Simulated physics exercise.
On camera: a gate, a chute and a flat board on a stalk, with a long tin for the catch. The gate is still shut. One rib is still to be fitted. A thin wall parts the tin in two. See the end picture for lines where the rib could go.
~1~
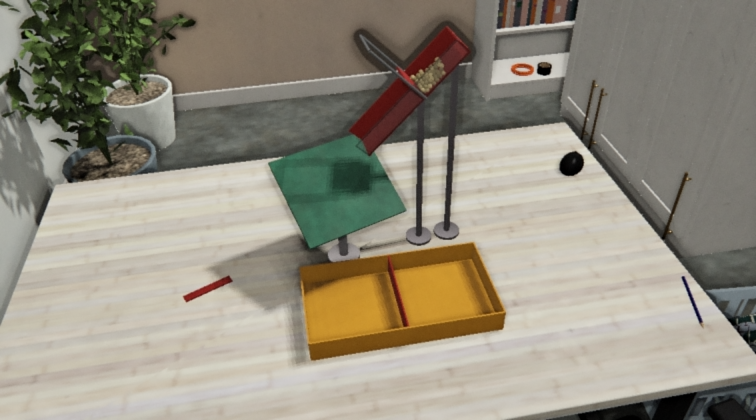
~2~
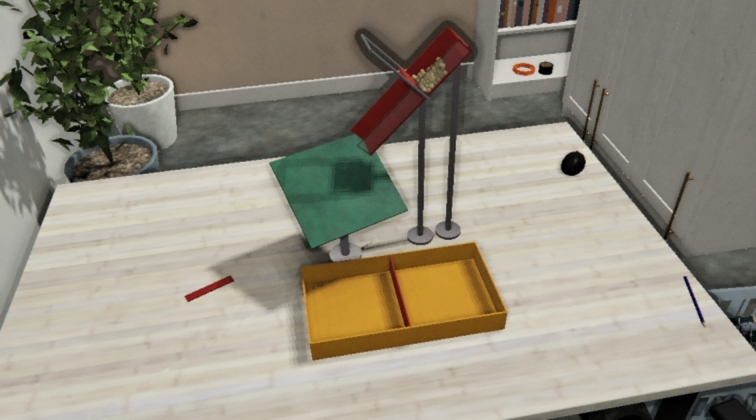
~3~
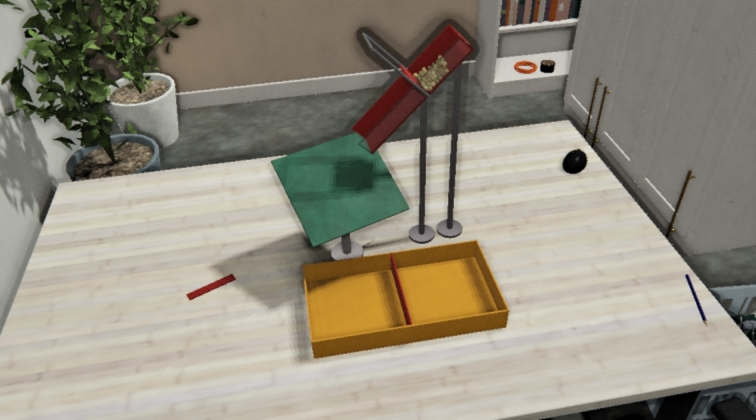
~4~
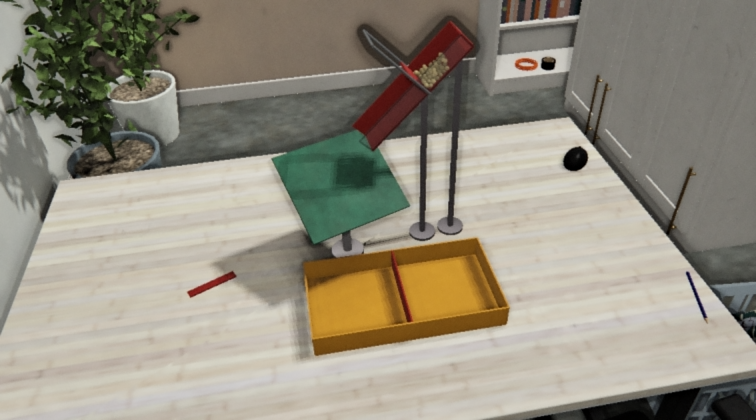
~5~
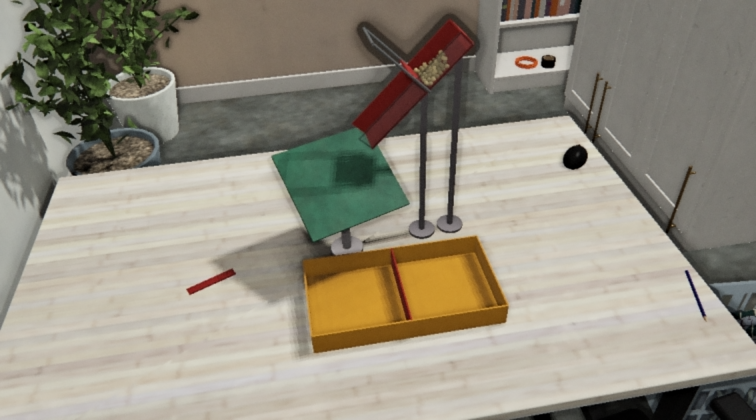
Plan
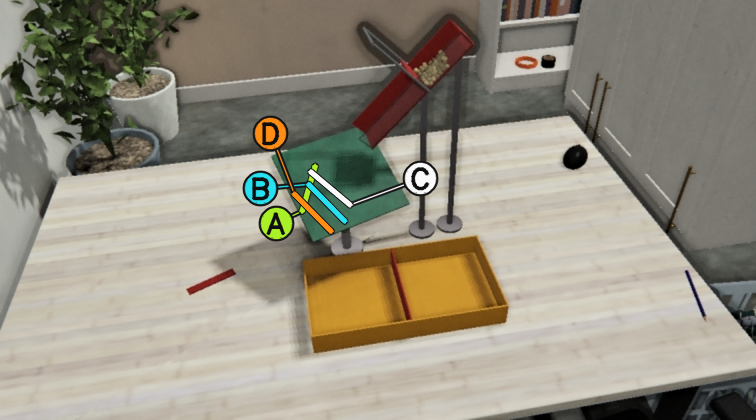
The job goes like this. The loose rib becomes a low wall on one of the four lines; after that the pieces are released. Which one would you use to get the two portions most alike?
The best line is C.
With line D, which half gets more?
Left.
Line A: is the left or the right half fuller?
More lands on the left.
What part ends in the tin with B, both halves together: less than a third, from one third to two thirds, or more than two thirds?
Line B gives more than two thirds.
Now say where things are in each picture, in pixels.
In the first picture, load behind the gate (426, 81), soya beans; lip of the chute (366, 148), sloping fairly steeply.
In the second picture, middle of the board (340, 186), tilted fairly steeply; middle of its low edge (362, 229); of its high edge (319, 146).
In the third picture, front corners of the tin (312, 342) and (509, 310); front end of its middle wall (412, 325); gate still shut (406, 74).
In the fourth picture, middle of the load (429, 76); lip (369, 143).
In the fifth picture, middle of the load (429, 74); lip (369, 141).
On the marked copy, line A from (315, 166) to (302, 211); line B from (308, 184) to (344, 221); line C from (310, 171) to (350, 204); line D from (294, 194) to (331, 231).
With A, of what is caught, almost all in the left half, about a tenth in the right.
With B, of what is caught, almost all in the left half, about a tenth in the right.
With C, of what is caught, roughly half in the left half, roughly half in the right.
With D, of what is caught, almost all in the left half, just a few in the right.
